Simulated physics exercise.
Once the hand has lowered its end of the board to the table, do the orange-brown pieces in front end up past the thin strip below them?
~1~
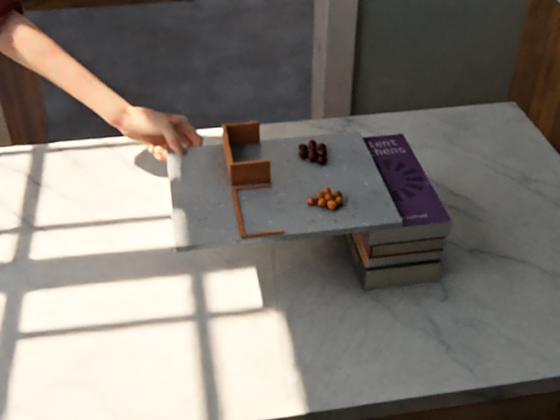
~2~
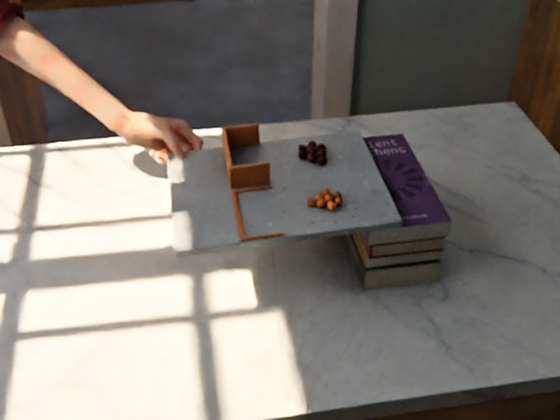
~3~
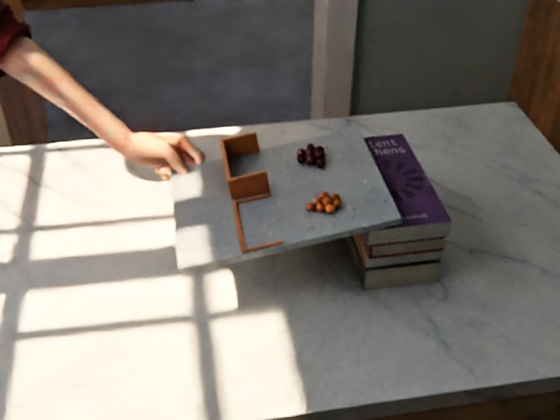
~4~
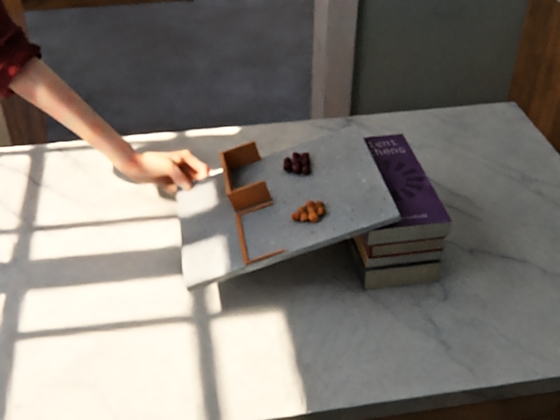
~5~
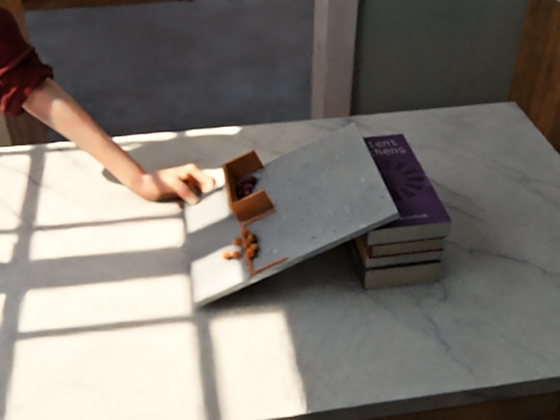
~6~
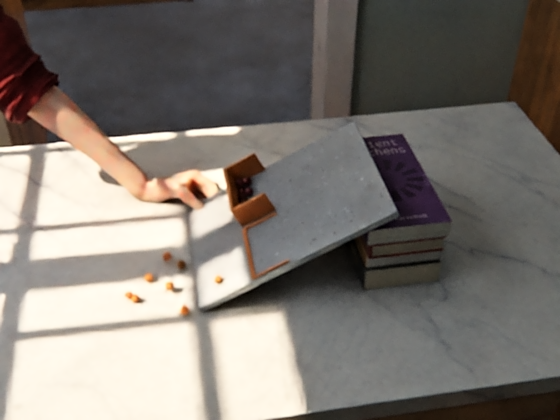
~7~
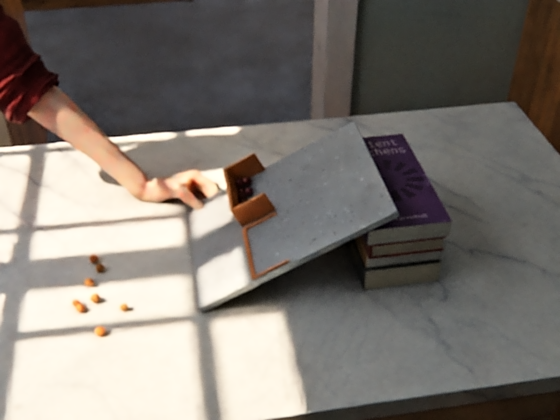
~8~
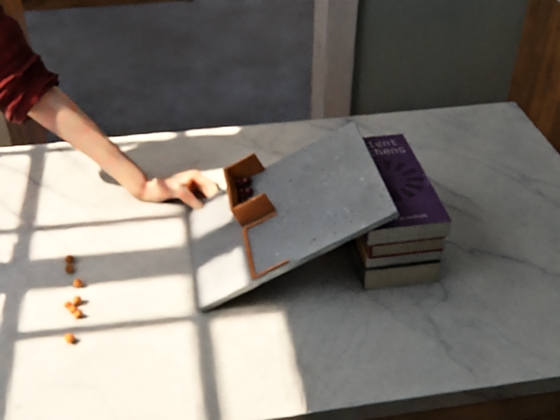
Yes, the orange-brown pieces all go past the low strip and end up on the table to the left. Only the dark pieces at the back are held by their taller barrier.
